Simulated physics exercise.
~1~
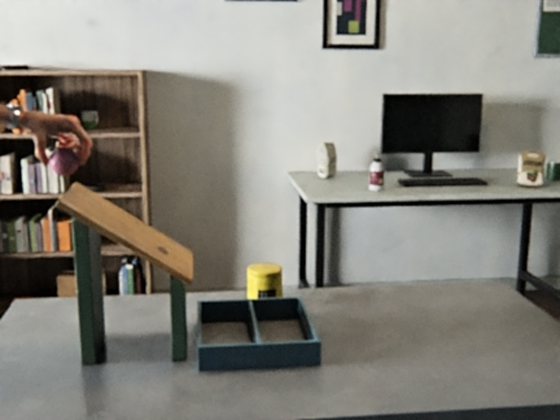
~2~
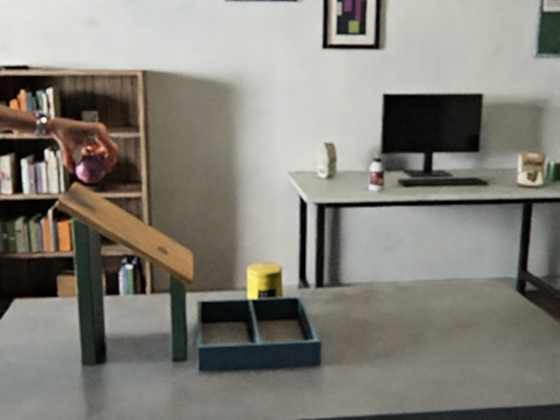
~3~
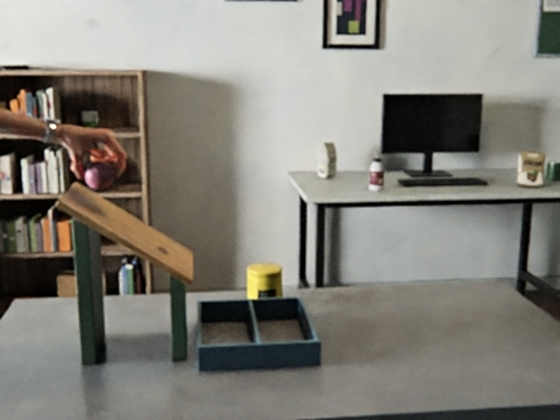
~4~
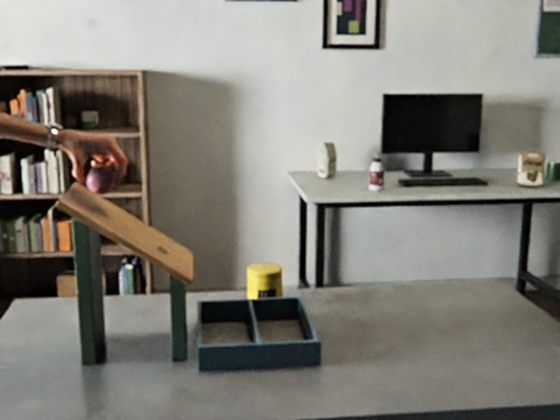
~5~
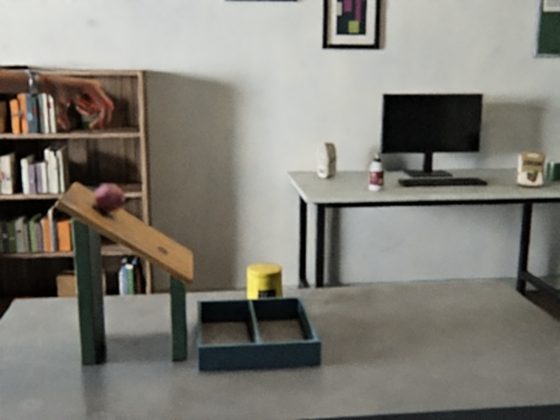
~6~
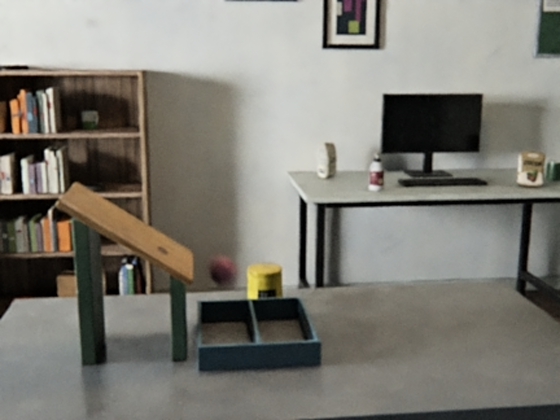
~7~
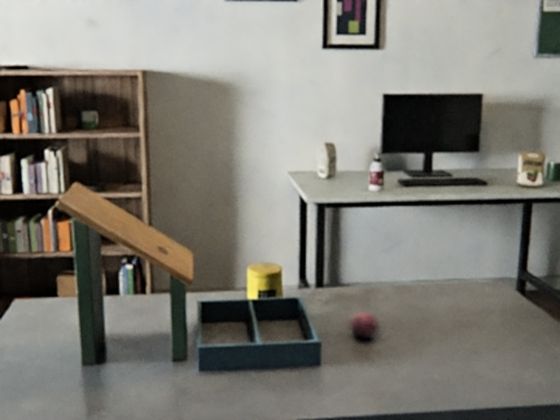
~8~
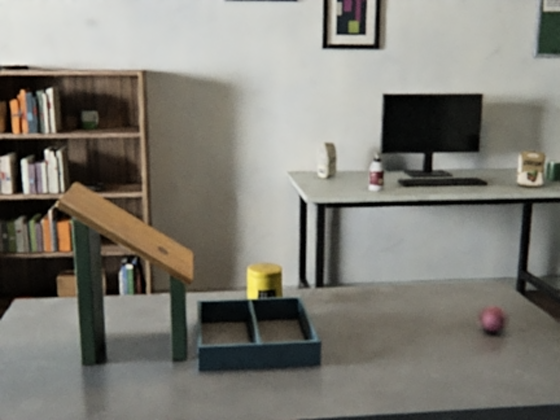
A pinkish-purple ball held by a hand was lowered over the top of a sloping wooden board and let go, then it rolled down, flew past both bays of the tray and travelled right across the grey table, ending up well beyond the tray.
